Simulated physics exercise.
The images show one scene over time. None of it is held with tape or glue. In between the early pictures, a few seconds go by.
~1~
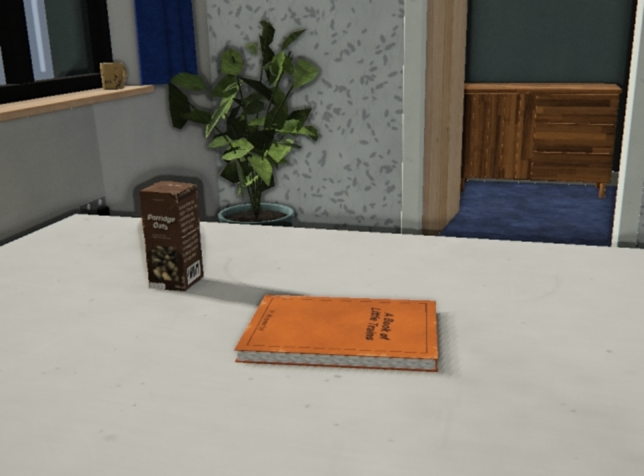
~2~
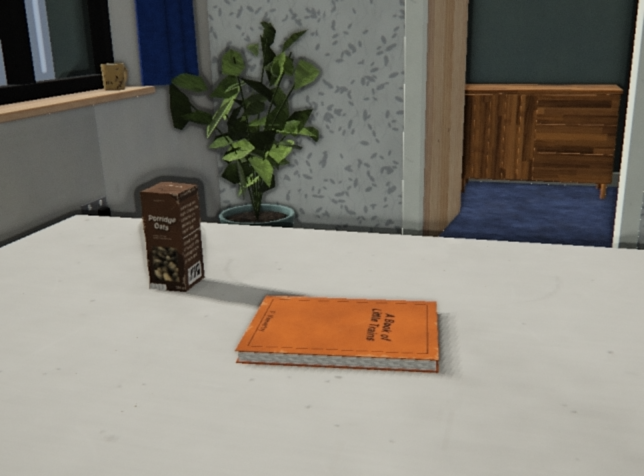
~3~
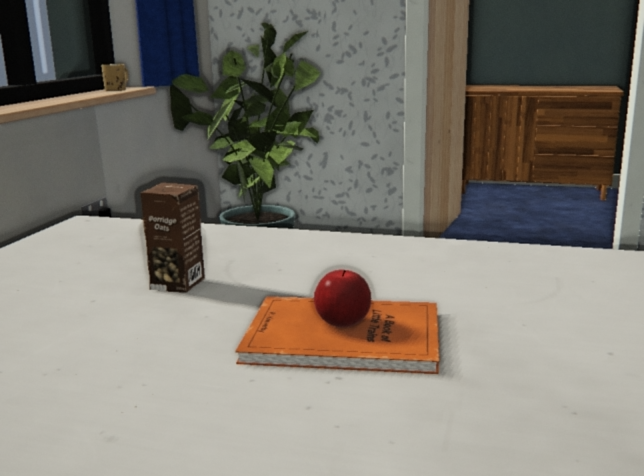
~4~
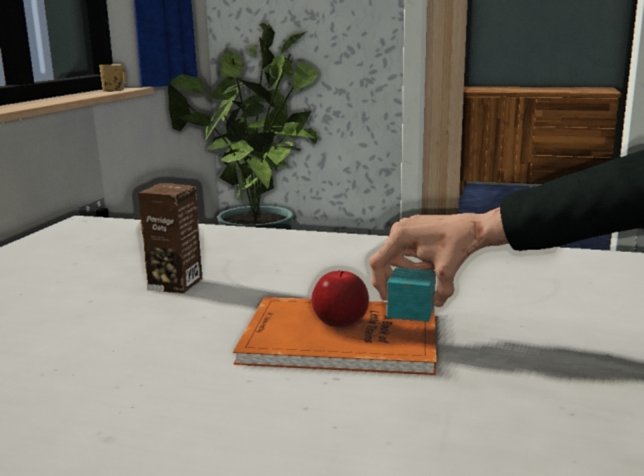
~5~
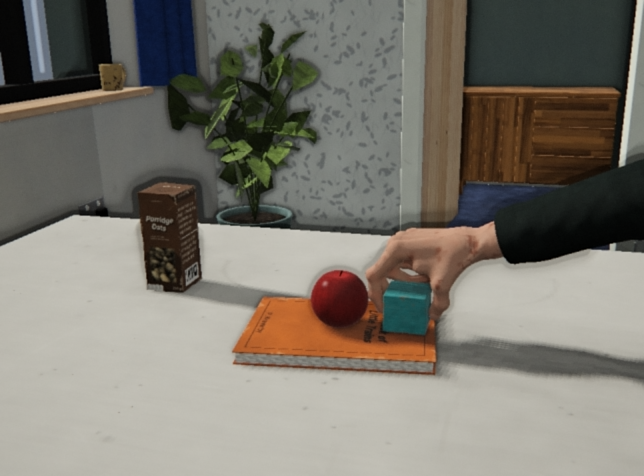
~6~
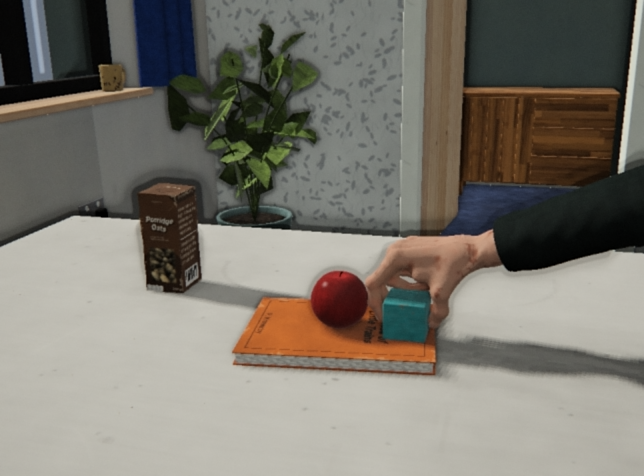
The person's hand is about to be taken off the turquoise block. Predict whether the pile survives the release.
It survives.
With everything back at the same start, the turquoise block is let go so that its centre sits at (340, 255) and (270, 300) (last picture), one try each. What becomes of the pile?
Result of try one: The pile tips over; result of try two: The pile remains stable.
Then, 0.80 s later than the last frame, all is still.
Then, 1.90 s later than the last frame, turquoise block resting near (407, 315).
When it is over, all 4 as before. End places, in pixels of the last picture, turquoise block near (407, 315). The pile stays up.
